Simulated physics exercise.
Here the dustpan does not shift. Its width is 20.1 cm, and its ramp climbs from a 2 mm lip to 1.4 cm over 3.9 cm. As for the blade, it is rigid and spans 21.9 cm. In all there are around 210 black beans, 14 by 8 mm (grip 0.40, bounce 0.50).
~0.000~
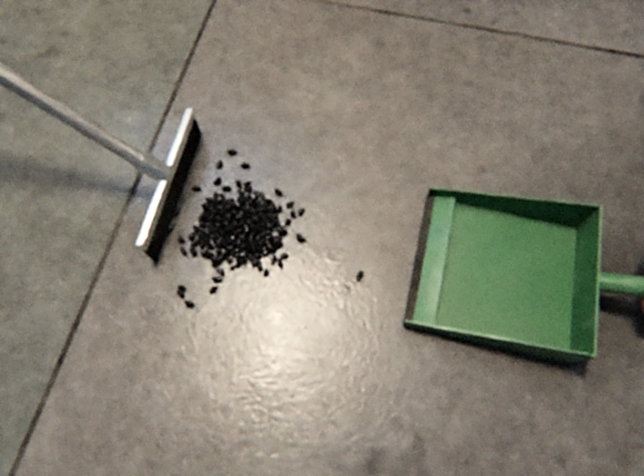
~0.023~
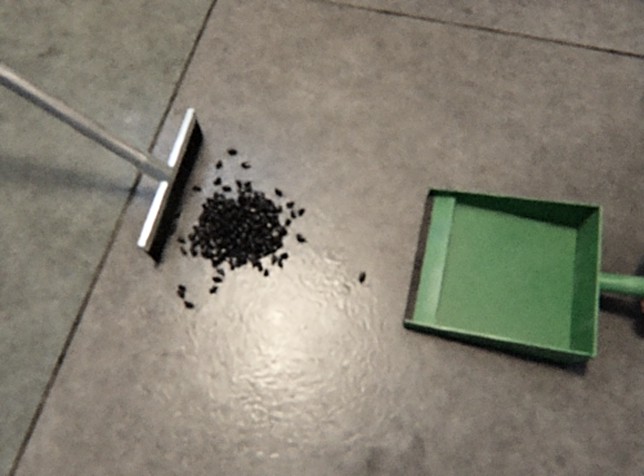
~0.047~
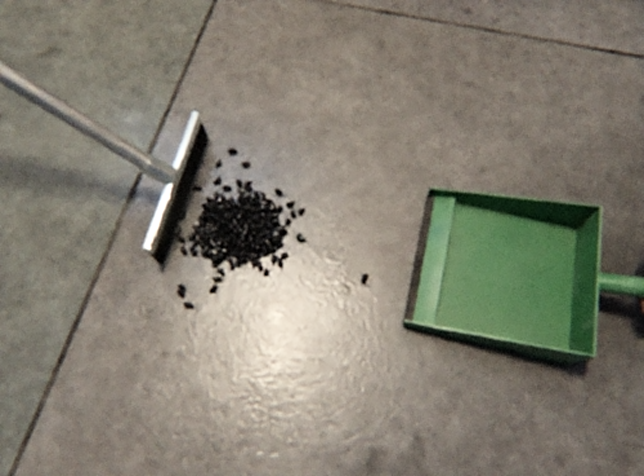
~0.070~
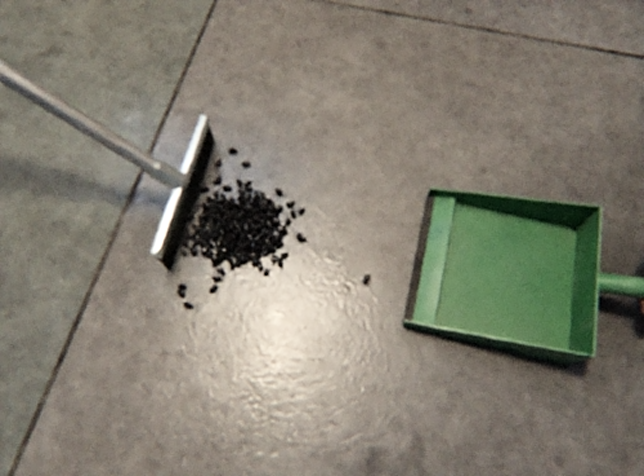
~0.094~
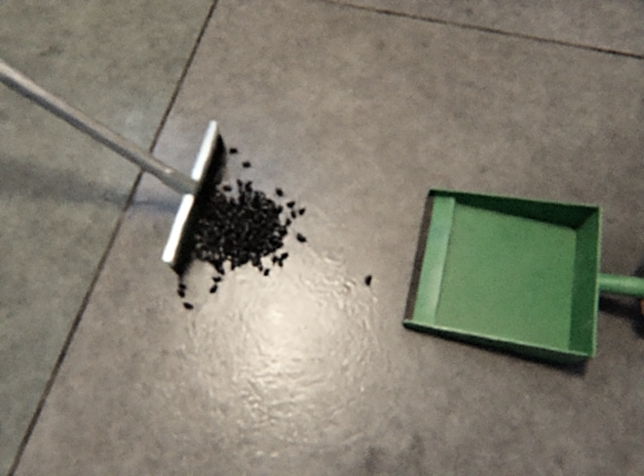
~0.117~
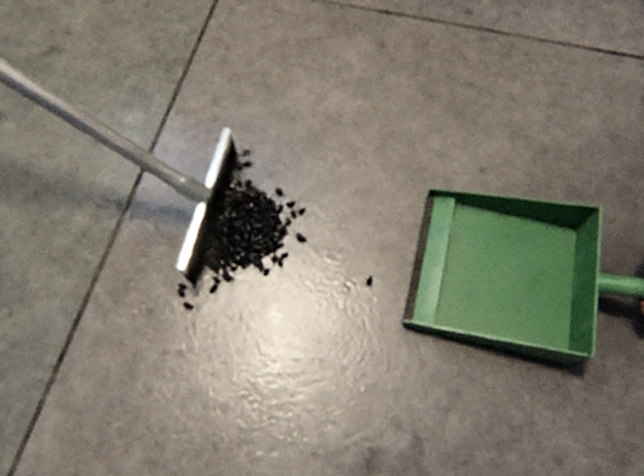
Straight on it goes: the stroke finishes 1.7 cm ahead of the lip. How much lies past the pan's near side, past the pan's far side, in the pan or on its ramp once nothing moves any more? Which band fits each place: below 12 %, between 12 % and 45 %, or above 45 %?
As I see it, near side: I predict a mid-range share of the load. Far side: I predict a minor share of the load. Pan: I predict a mid-range share of the load.
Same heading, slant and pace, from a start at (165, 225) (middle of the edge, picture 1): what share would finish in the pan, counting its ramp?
Roughly 20 percent would end up there.
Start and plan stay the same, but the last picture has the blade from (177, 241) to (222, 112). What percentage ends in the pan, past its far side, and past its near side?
Pan 20; far 20; near 10.
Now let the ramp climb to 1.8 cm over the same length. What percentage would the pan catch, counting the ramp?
Estimated share: Around 35 in a hundred.
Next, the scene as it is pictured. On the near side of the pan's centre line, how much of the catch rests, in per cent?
Around 80 in a hundred.
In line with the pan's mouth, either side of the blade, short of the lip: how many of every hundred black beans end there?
Around 25 in a hundred.
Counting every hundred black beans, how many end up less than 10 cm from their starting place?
Around 0 in a hundred.
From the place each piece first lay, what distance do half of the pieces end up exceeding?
I'd put it near 30 cm.
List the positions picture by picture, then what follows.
The first picture shows blade from (143, 246) to (191, 115), moved 0.0 cm, 0 of the pieces shifted so far; middle of the pieces at (241, 225); pan at (508, 277).
The second picture shows blade from (145, 246) to (193, 116), moved 0.3 cm, 0 of the pieces shifted so far; middle of the pieces at (241, 224).
The third picture shows blade from (150, 249) to (197, 118), moved 1.1 cm, 3 of the pieces shifted so far; middle of the pieces at (243, 230).
The fourth picture shows blade from (158, 254) to (205, 122), moved 2.5 cm, 5 of the pieces shifted so far; middle of the pieces at (243, 230).
The fifth picture shows blade from (170, 261) to (216, 128), moved 4.5 cm, 37 of the pieces shifted so far; middle of the pieces at (244, 229).
The sixth picture shows blade from (183, 270) to (229, 135), moved 6.7 cm, 135 of the pieces shifted so far; middle of the pieces at (247, 228); pan at (507, 278). The blade's pace is about 1.01 m/s, heading 19 degrees towards the viewer's side.
After 0.27 s, middle of the blade 15 cm from the lip; 0 % over the lip, far side 5 %, near side 20 %.
After 0.37 s, middle of the blade 6 cm from the lip; 0 % over the lip, far side 5 %, near side 30 %.
After 0.61 s, middle of the blade 2 cm from the lip; 35 % over the lip, far side 10 %, near side 35 %.
At rest (2.4 s), near side 35 %, far side 10 %, pan 35 %, in front of the lip or behind the blade 25 %.
